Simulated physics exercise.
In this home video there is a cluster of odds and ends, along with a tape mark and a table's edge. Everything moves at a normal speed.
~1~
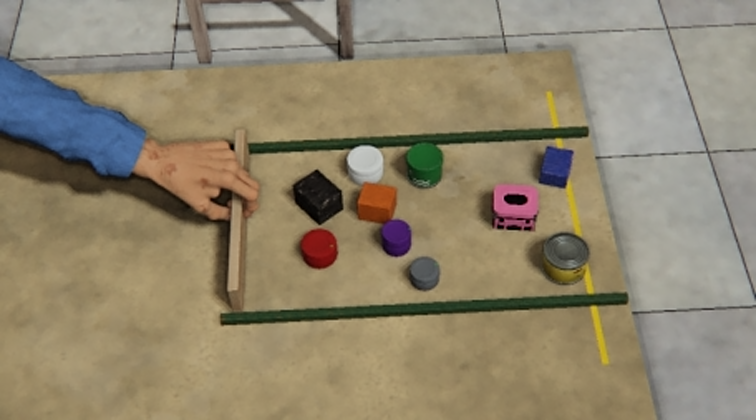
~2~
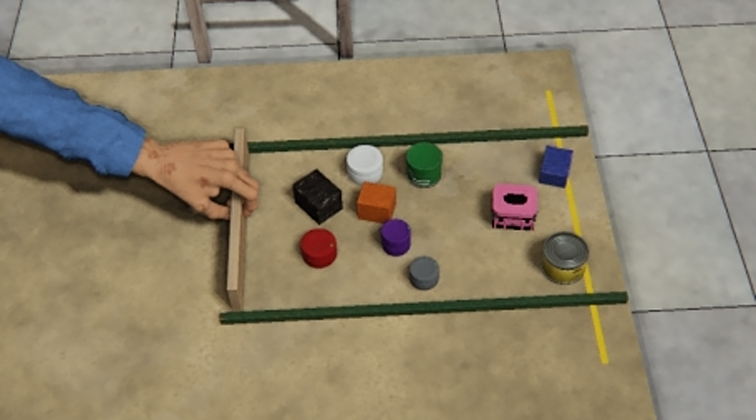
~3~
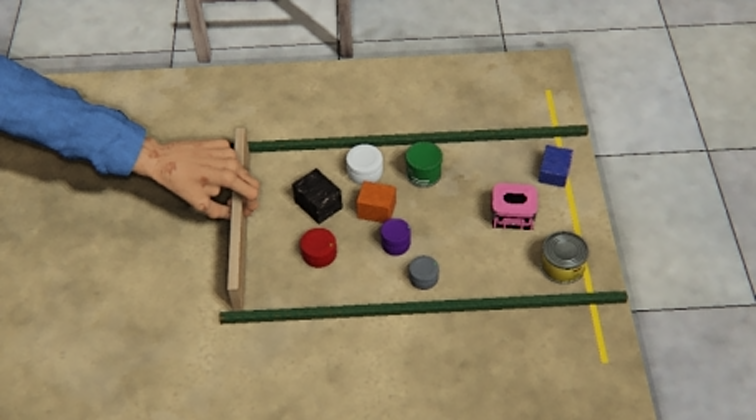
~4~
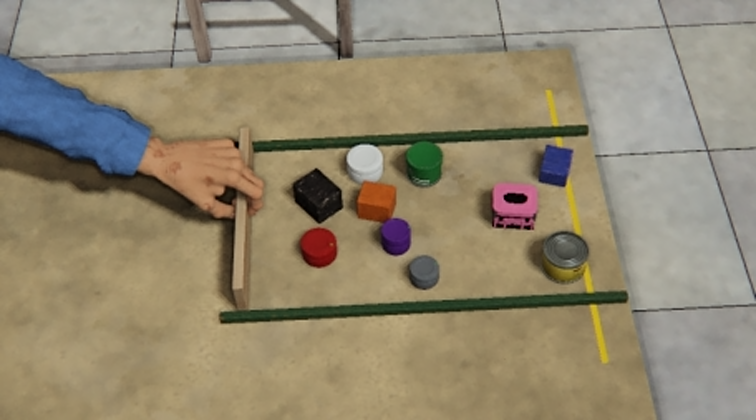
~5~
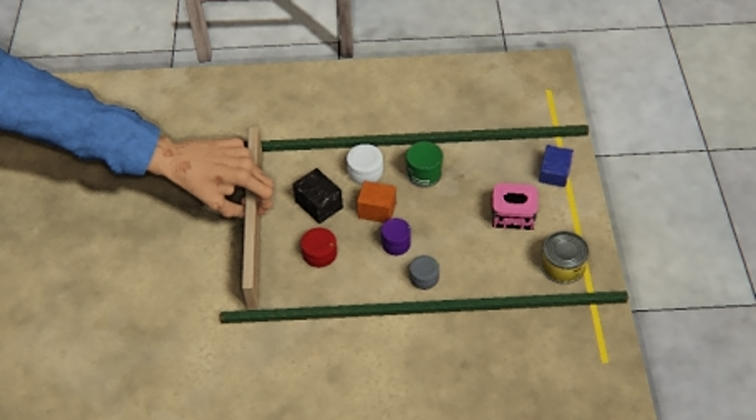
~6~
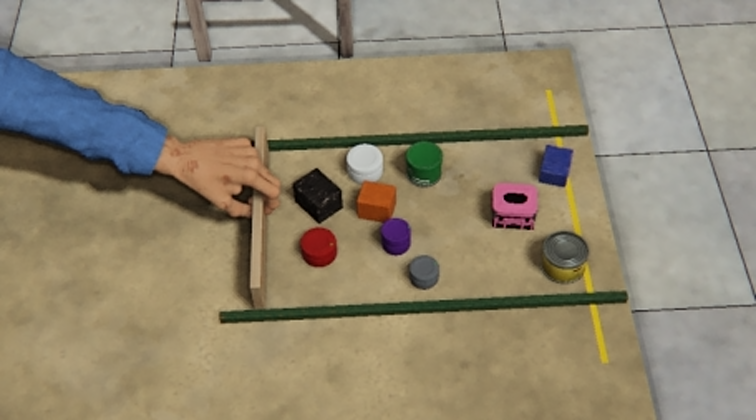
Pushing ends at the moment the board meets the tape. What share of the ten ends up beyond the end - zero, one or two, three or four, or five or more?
Pieces going over the end will number five at least.
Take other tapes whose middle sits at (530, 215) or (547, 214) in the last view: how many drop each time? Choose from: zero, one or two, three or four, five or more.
Either one or two, then 1 or 2.
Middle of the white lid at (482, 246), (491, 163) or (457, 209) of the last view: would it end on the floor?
Going through them in order, it ends up falling, it ends up falling, and it ends up falling.
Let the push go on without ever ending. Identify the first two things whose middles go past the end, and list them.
The pink case first, then the blue block.
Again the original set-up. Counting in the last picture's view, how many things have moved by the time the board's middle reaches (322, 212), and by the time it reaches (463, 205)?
By the first moment it's 3, by the second it's 8.
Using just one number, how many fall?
6.
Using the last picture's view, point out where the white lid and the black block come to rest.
They come to rest around (582, 155) and (588, 190).
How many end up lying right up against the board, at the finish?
The count is 4.
Soon after, none off yet; blue block at rest near (556, 166); yellow tin at rest near (564, 257); pink case at rest near (514, 206).
After that, none off yet; blue block at rest near (556, 166); yellow tin at rest near (564, 257); pink case displaced a little near (525, 205).
And then, none off yet; blue block displaced about its own width near (587, 162); yellow tin displaced a little near (577, 256); pink case displaced well along near (604, 201).
In the end, the number that fall off is five or more; gone, orange block, purple lid, green tin, pink case, yellow tin and blue block.
